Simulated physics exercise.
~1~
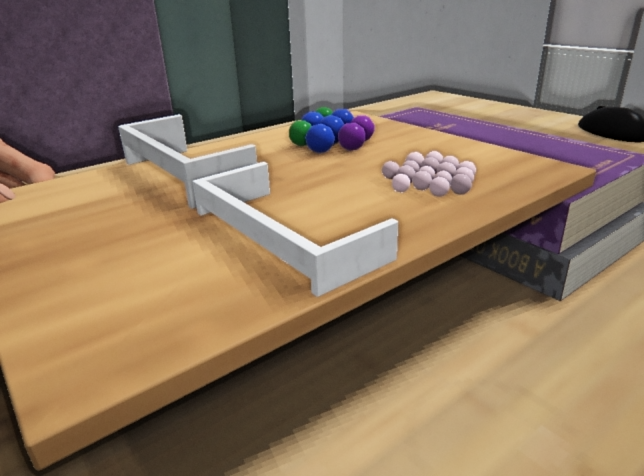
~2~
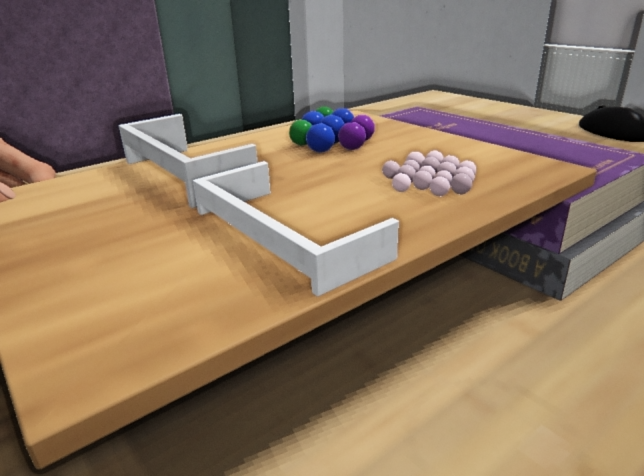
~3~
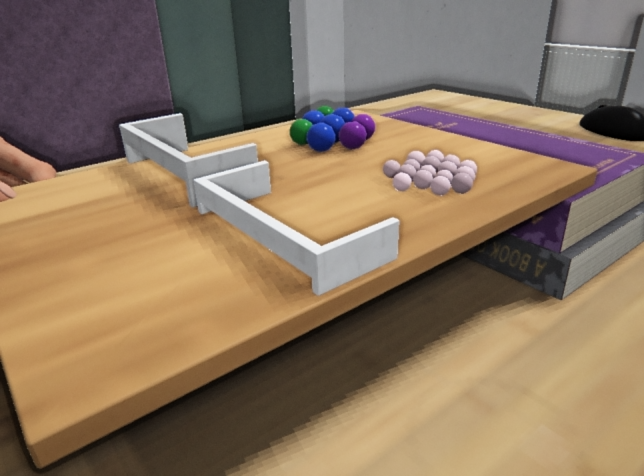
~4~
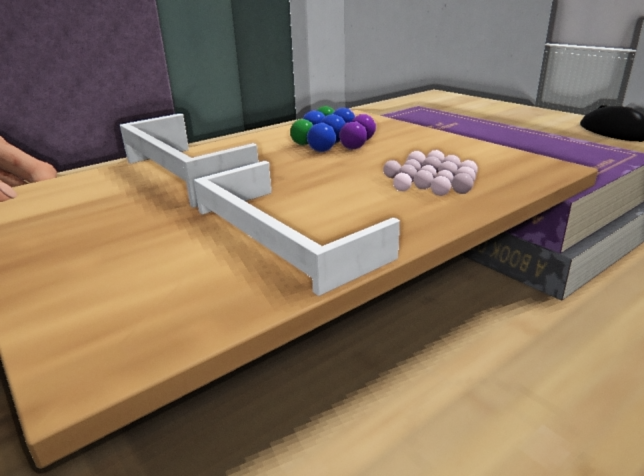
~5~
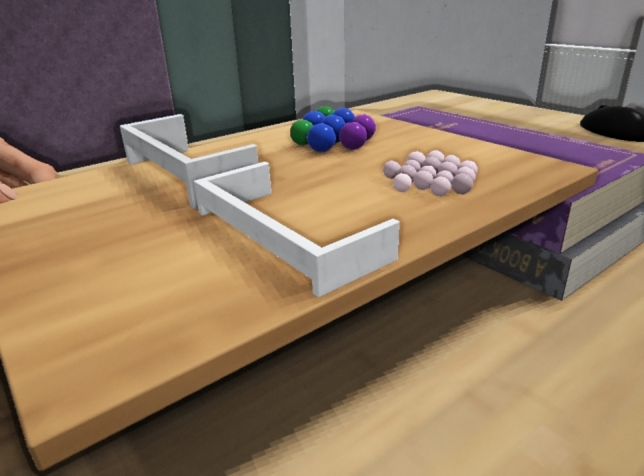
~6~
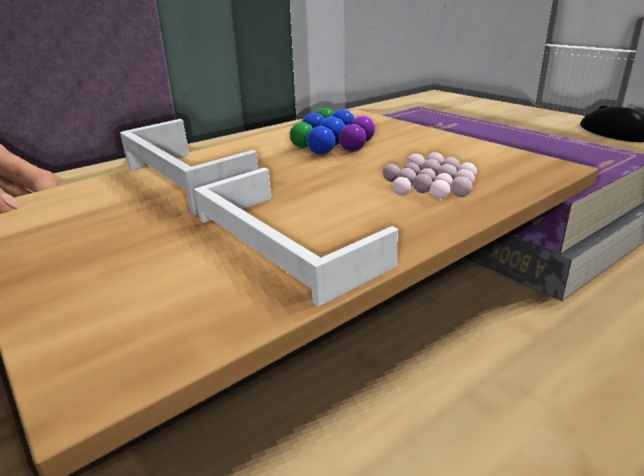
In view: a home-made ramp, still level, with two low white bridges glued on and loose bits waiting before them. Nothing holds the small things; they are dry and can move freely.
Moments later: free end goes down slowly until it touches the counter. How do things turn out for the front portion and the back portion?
Front portion - is stopped; back portion - is stopped.
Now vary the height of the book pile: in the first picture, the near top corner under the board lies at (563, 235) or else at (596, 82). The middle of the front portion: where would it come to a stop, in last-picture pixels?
One: (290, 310). Two: (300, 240).
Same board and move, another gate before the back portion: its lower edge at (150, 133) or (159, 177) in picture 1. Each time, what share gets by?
Try one: 100 %, try two: 0 %.
Then, 0.30 s after the last picture, board sloping at 8°; front portion on its way down; back portion on its way down.
Then, 0.62 s after the last picture, board sloping at 13°; front portion has reached its gate; back portion has reached its gate.
Then, 1.00 s after the last picture, board resting at 14°; front portion has reached its gate; back portion has reached its gate.
At rest, board resting at 14°; front portion gathered behind its gate; back portion gathered behind its gate.
